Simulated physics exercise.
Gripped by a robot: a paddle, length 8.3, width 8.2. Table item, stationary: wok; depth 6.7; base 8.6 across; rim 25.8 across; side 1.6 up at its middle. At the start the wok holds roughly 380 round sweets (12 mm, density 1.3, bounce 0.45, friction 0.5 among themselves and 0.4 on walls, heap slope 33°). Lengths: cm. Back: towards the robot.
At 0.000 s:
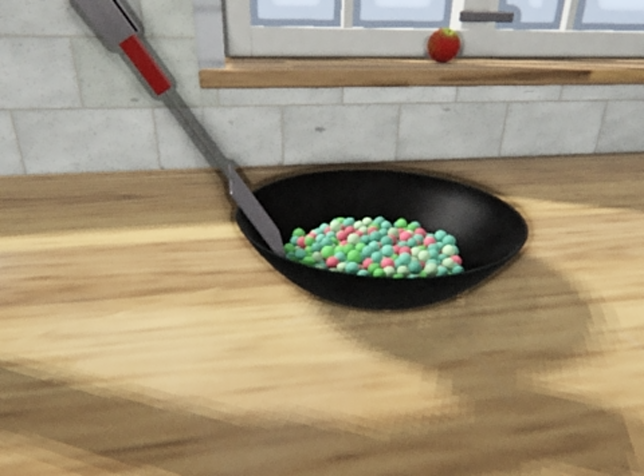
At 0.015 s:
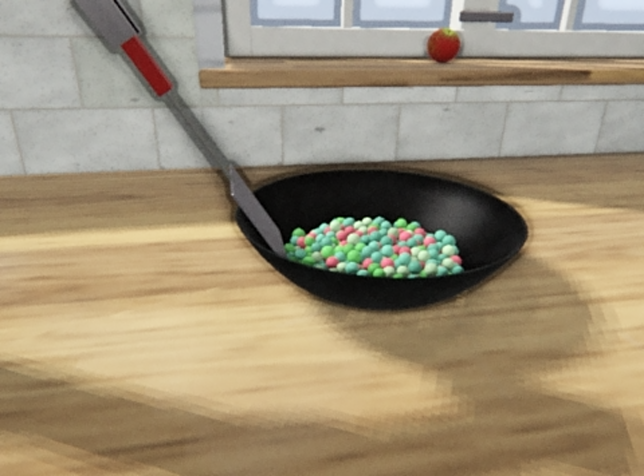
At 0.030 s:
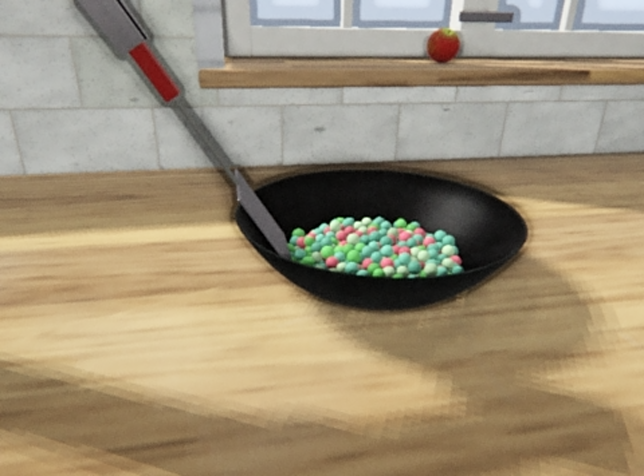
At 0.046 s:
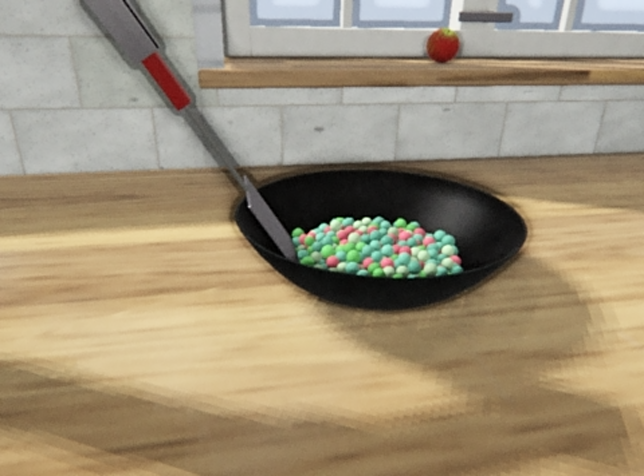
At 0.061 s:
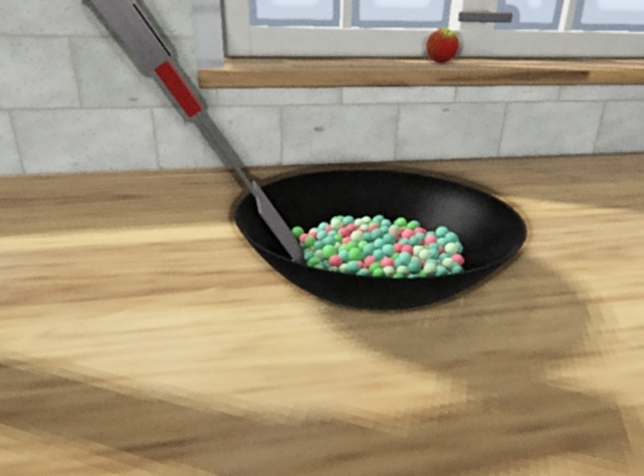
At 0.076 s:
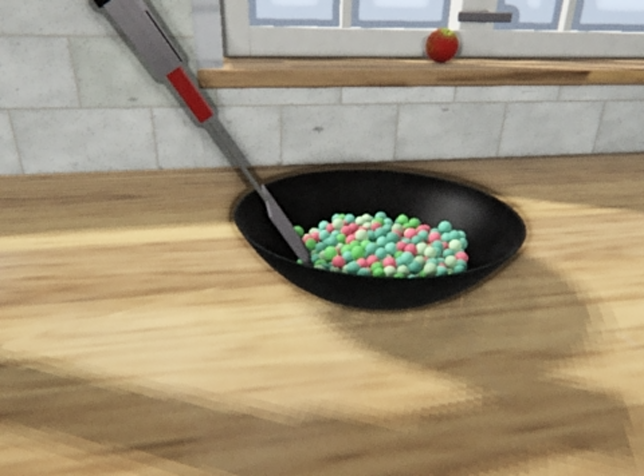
A gray and red paddle slides slightly right into colorful round sweets in a black wok.
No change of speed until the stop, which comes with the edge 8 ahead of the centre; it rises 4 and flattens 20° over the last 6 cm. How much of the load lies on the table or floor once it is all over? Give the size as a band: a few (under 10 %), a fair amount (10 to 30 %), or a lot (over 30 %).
A fair amount, between 10 and 30 %.
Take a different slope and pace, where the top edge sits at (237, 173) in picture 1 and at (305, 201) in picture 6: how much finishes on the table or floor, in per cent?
40 per cent.
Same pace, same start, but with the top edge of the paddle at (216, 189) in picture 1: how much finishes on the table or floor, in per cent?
Some 15 per cent.
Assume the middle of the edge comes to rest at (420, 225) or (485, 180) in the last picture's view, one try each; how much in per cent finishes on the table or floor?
About 0 and 35 per cent.
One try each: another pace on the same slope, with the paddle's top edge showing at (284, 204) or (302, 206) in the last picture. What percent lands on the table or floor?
Around 30 per cent, then around 40 per cent.
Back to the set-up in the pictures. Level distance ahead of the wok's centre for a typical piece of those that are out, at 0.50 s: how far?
I reckon roughly 16 centimetres.
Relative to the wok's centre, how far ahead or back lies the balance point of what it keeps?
Offset forward: Around 4.0 cm.
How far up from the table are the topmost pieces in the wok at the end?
Top of the heap: Roughly 7.0 cm above the table top.
After 0.17 s, sloping 58°, highest piece 6 above the table; 376 in the wok.
After 0.26 s, sloping 50°, highest piece 8 above the table; 376 in the wok.
After 0.50 s, sloping 38°, highest piece 9 above the table; 308 in the wok, 47 on the table or floor, 21 on the blade or in flight.
After 1.55 s, sloping 38°, highest piece 7 above the table; 307 in the wok, 69 on the table or floor.
In the end, 307 in the wok, 69 on the table or floor. That is 18 % on the table or floor.
